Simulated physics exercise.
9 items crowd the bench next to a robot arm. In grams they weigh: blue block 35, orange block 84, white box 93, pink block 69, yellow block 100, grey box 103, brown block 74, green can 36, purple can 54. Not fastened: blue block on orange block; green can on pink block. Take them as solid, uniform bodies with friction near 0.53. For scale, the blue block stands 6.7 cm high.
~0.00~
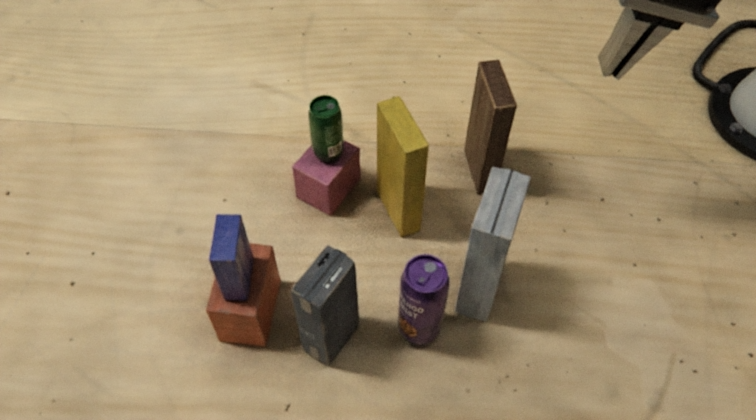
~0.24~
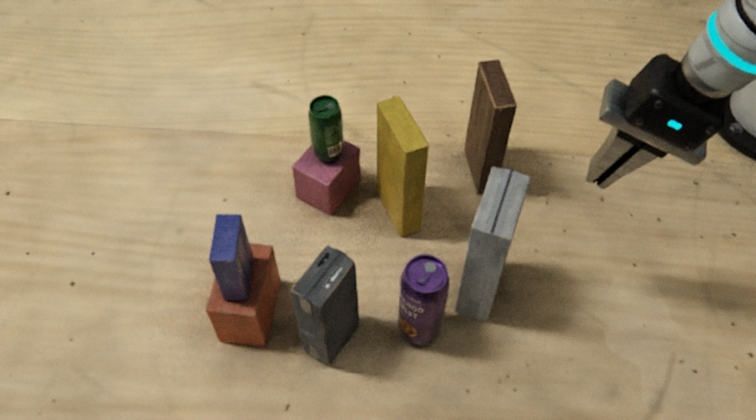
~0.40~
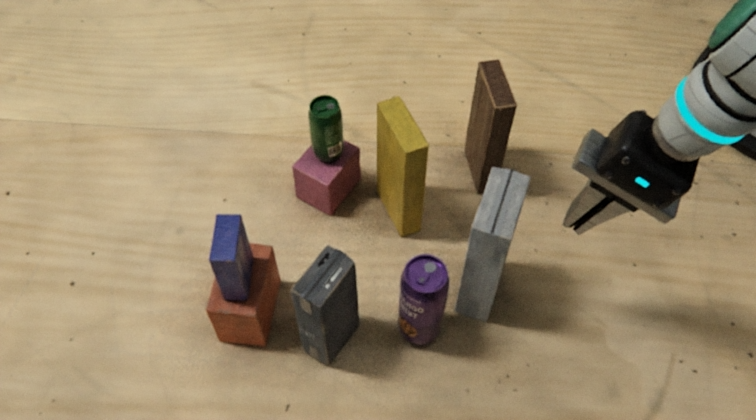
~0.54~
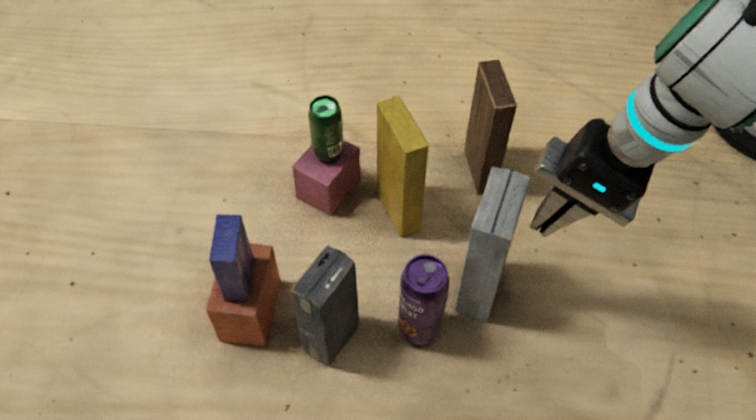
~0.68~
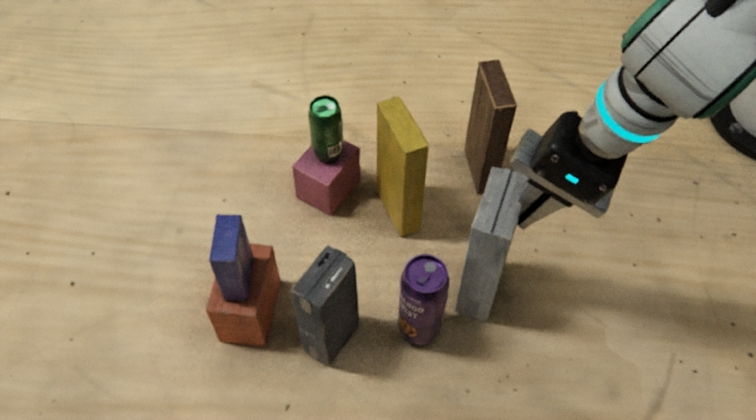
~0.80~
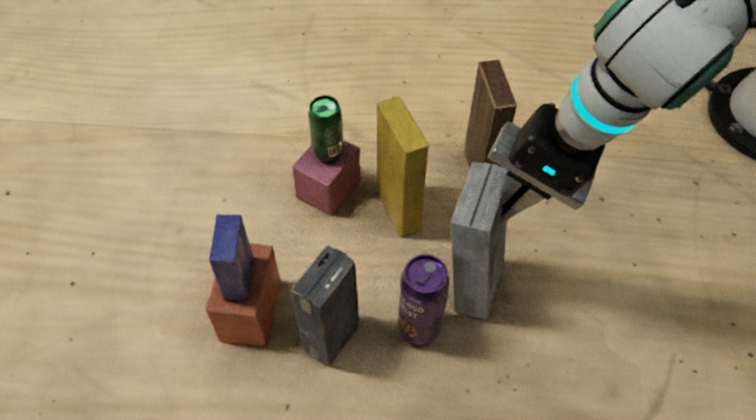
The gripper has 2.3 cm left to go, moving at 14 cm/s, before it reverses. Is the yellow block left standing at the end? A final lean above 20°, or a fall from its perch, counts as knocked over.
The yellow block is upright at the end.
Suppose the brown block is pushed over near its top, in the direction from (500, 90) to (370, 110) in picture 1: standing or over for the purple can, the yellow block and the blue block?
Purple can standing, yellow block over, blue block upright.
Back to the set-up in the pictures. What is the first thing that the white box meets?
The yellow block.
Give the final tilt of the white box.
Some 30° off upright.
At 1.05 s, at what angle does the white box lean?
Some 25° off upright.
After 1.05 s, leaning white box 27°.
After 1.35 s, yellow block and white box touch at 1.05 s; leaning white box 31°.
After 1.80 s, leaning white box 31°.
At rest, past 20° or fallen, white box. Standing, brown block, purple can, yellow block, grey box, pink block, orange block, blue block and green can.
